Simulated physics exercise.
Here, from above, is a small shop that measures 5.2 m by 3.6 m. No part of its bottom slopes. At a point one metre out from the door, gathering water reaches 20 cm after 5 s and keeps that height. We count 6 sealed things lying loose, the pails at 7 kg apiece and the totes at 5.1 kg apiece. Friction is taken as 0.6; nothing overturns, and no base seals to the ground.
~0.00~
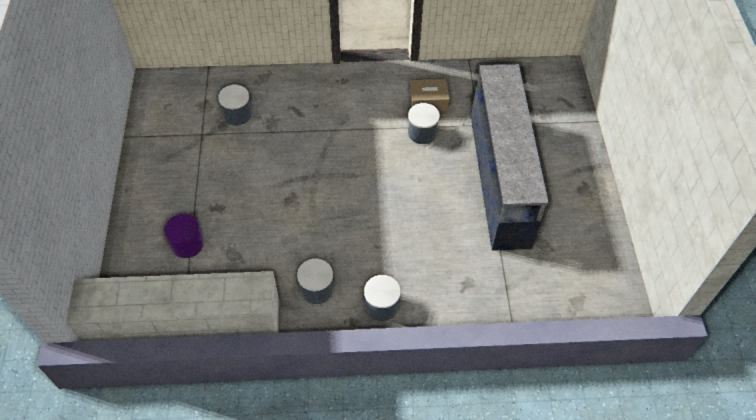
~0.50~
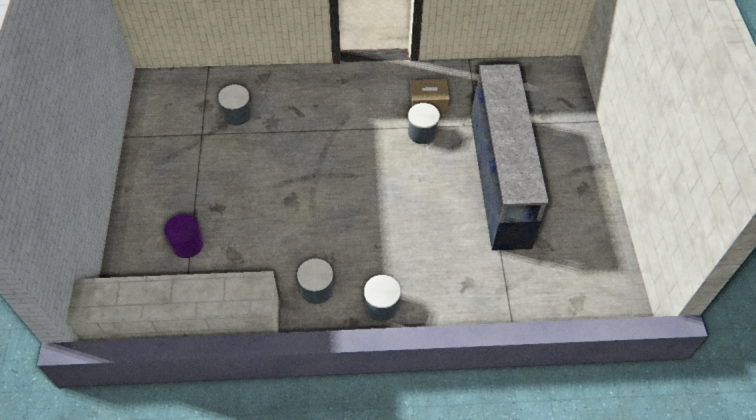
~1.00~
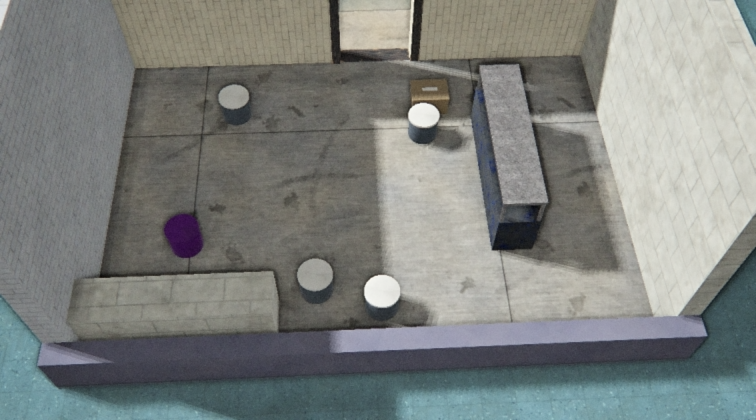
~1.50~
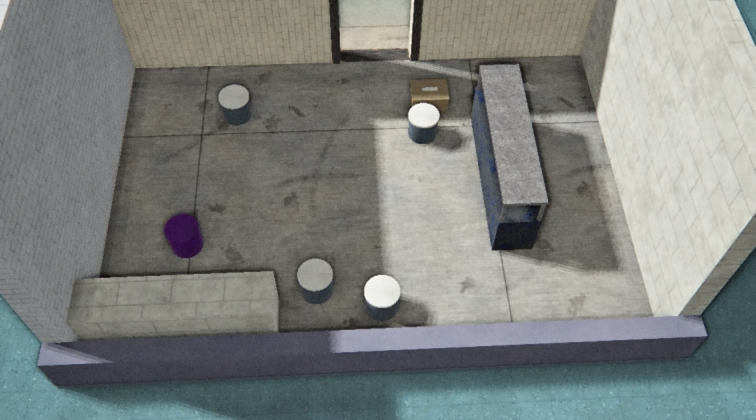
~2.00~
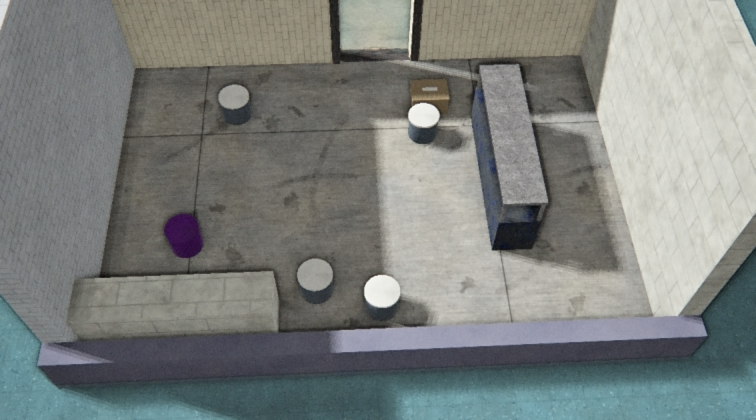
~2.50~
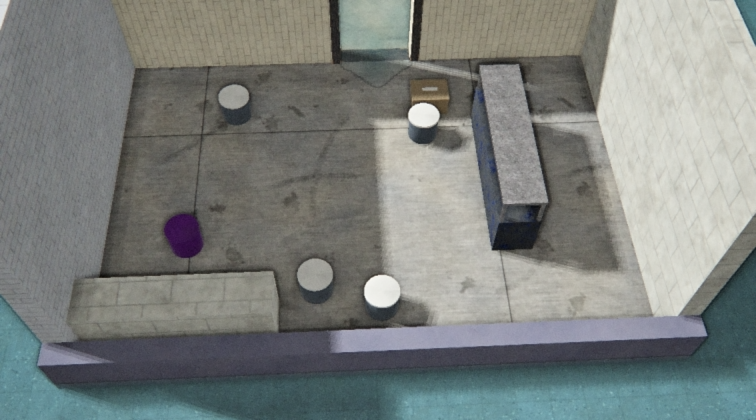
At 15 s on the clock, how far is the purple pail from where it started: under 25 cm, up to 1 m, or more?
It will sit tight.
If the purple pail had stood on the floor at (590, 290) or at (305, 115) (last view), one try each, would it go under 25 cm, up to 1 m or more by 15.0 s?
Respectively, it sits tight and sits tight.
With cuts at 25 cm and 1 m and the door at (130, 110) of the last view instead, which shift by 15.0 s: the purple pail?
As for the purple pail, it keeps its spot.
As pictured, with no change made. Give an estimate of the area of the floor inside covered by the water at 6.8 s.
12.0 m2.
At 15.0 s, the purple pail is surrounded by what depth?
Roughly 7 cm deep.
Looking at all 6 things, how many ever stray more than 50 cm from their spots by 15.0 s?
I make it 4.
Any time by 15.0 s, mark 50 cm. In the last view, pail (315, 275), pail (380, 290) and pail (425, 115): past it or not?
In that order: Past it, past it, more.
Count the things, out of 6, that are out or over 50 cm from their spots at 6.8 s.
It comes to 0.
After 3.5 s the purple pail is near (181, 228), 0.0 m from its start, aground; 0 afloat.
After 6.8 s the purple pail is near (181, 228), 0.0 m from its start, aground; 1 afloat.
After 11.0 s the purple pail is near (181, 228), 0.0 m from its start, aground; 2 afloat.
After 15.0 s the purple pail is near (177, 228), 0.0 m from its start, aground; 3 afloat.
